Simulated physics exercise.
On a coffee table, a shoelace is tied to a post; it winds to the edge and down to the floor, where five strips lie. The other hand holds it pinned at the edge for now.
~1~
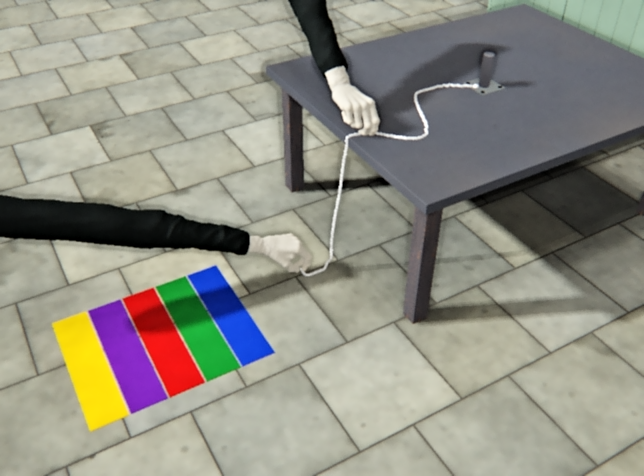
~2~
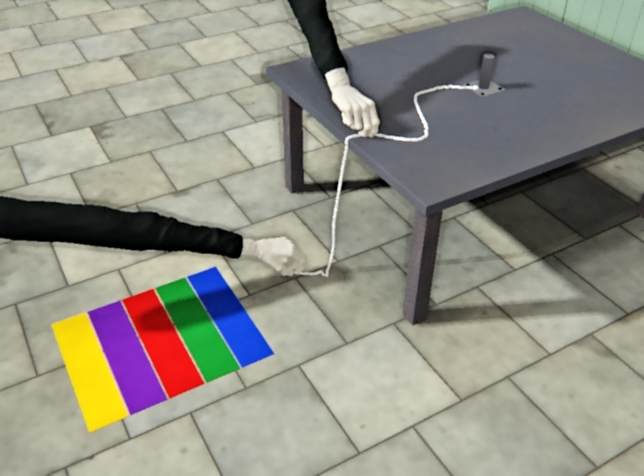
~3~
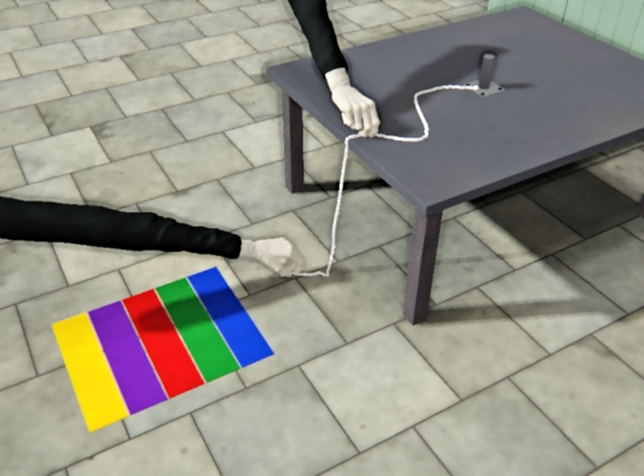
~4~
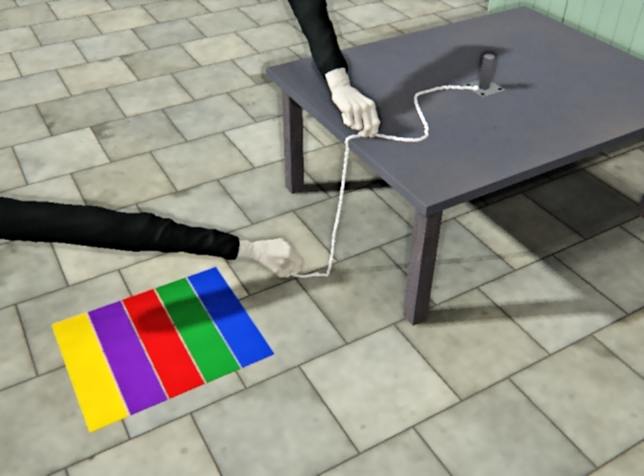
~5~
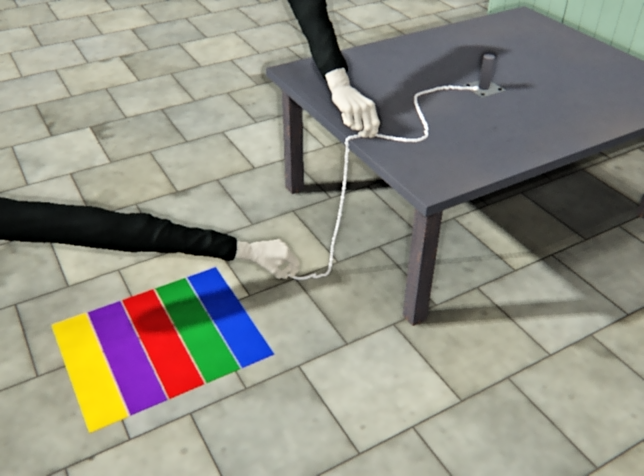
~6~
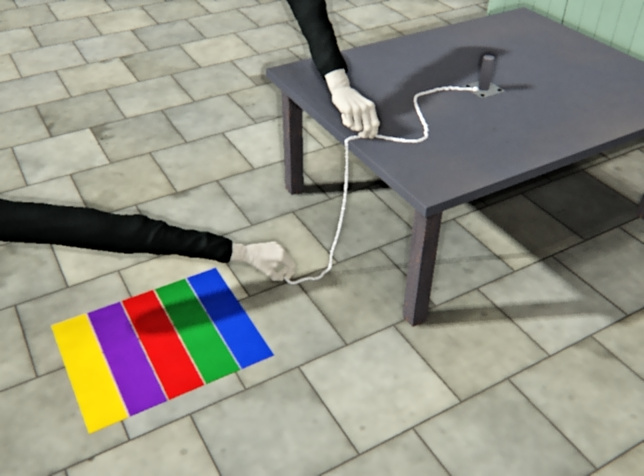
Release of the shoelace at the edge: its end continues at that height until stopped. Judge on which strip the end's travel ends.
Its travel ends on the purple strip.
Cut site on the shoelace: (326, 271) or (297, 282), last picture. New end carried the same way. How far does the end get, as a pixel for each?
In order, roughly (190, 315) and (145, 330).
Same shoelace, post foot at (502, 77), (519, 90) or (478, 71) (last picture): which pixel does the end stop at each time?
Per try, approx.: (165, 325); (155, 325); (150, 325).
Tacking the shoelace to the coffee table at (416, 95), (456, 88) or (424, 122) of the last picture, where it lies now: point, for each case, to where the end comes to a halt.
Estimated pixels in sequence: (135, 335), (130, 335) and (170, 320).
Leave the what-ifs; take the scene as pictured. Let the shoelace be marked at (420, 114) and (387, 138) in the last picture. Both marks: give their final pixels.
One ends up around (393, 121), the other around (324, 162).
A little later, end near (187, 314); over green.
Next, end near (145, 330); over red.
When it is tight, end near (119, 340); over purple. Over purple.
